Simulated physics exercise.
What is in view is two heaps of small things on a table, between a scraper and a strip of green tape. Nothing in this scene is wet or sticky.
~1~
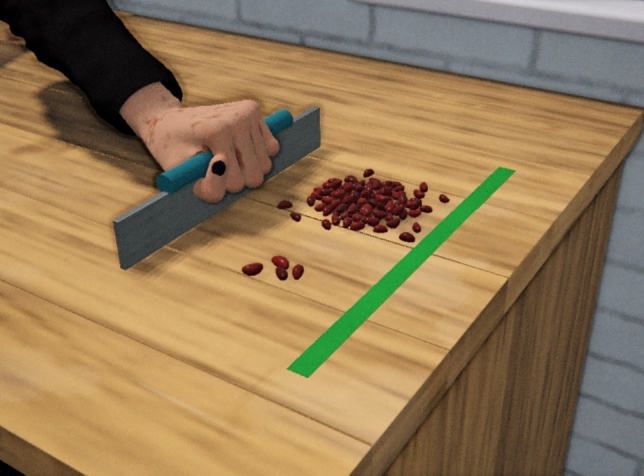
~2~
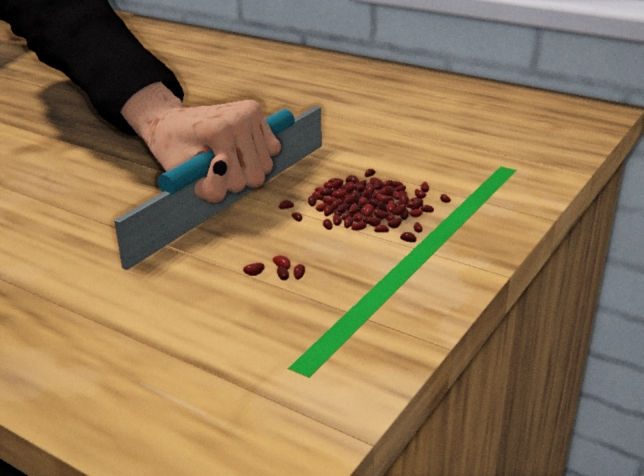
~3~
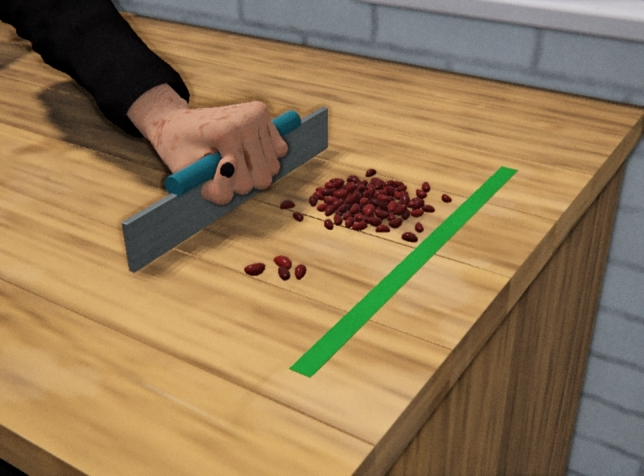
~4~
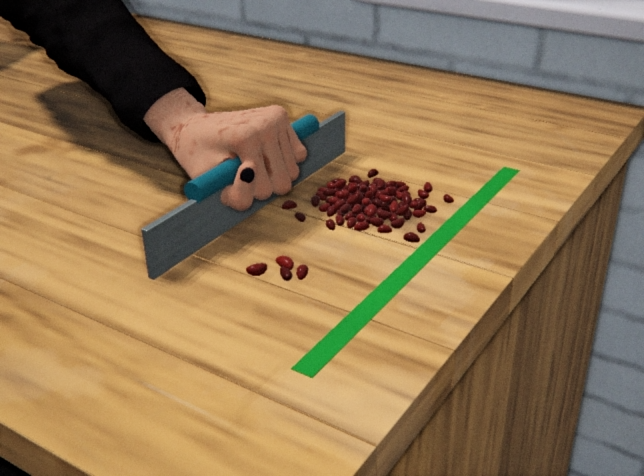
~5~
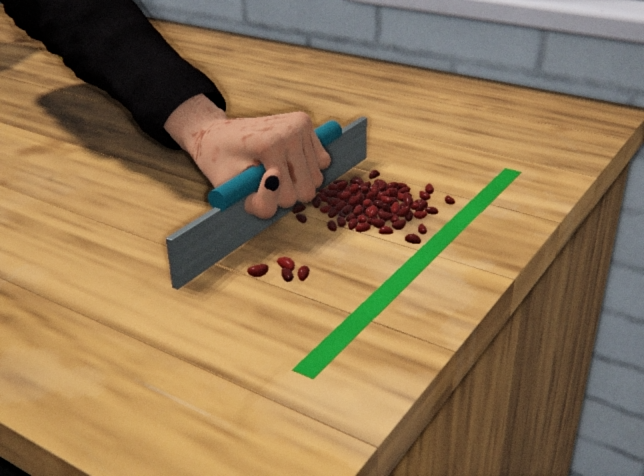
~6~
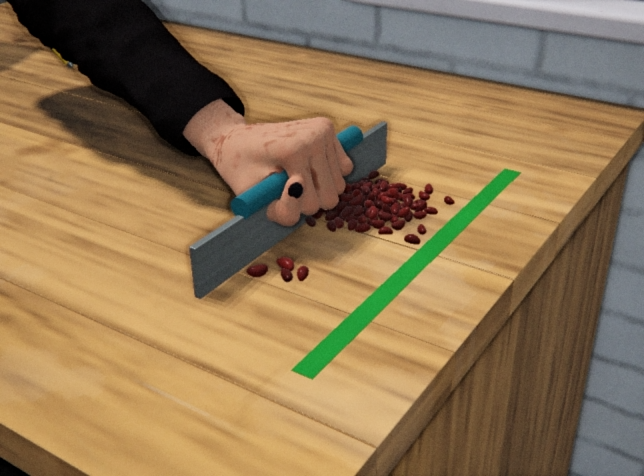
The clip shows a hand holding a scraper with a blue handle on a wooden table, at rest at first, then sliding it right toward two heaps of dark red beans beside green tape, nudging a few in the larger heap.
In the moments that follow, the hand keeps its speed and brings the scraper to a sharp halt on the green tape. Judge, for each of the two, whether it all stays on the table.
My prediction: Front portion: Not lost at all, back portion: Partly lost.
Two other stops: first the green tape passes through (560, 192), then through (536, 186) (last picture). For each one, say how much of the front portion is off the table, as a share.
The first gives 100 %, the second 20 %.
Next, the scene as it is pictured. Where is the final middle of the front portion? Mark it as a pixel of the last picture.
Roughly at (407, 314).
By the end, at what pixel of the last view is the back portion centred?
At about (490, 241).
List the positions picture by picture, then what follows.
In the first picture, scraper at (137, 233), at rest; green tape at (500, 176), about a palm's width from the edge; edge at (505, 283); front portion at (282, 275), a few kidney beans; back portion at (363, 204), many kidney beans.
In the second picture, scraper at (139, 233), at rest; back portion at (364, 204).
In the third picture, scraper at (146, 235); front portion at (285, 275).
In the fourth picture, scraper at (166, 241); back portion at (367, 204).
In the fifth picture, scraper at (190, 251); front portion at (288, 276).
In the sixth picture, scraper at (212, 259); green tape at (505, 178); edge at (510, 285); front portion at (287, 276); back portion at (369, 206), a small part pushed along.
Then, 0.28 s past the last view, scraper still moving, near (370, 194); front portion all on the table, its front near (341, 289); back portion all on the table, its front near (480, 227).
Then, 0.59 s past the last view, scraper stopped at the green tape; front portion all on the table, its front near (422, 319); back portion all on the table, its front near (549, 256).
Then, 0.87 s past the last view, scraper stopped at the green tape; front portion all on the table, its front near (442, 326); back portion a small part over the edge.
Finally, scraper stopped at the green tape; front portion all on the table, its front near (442, 326); back portion a small part over the edge.
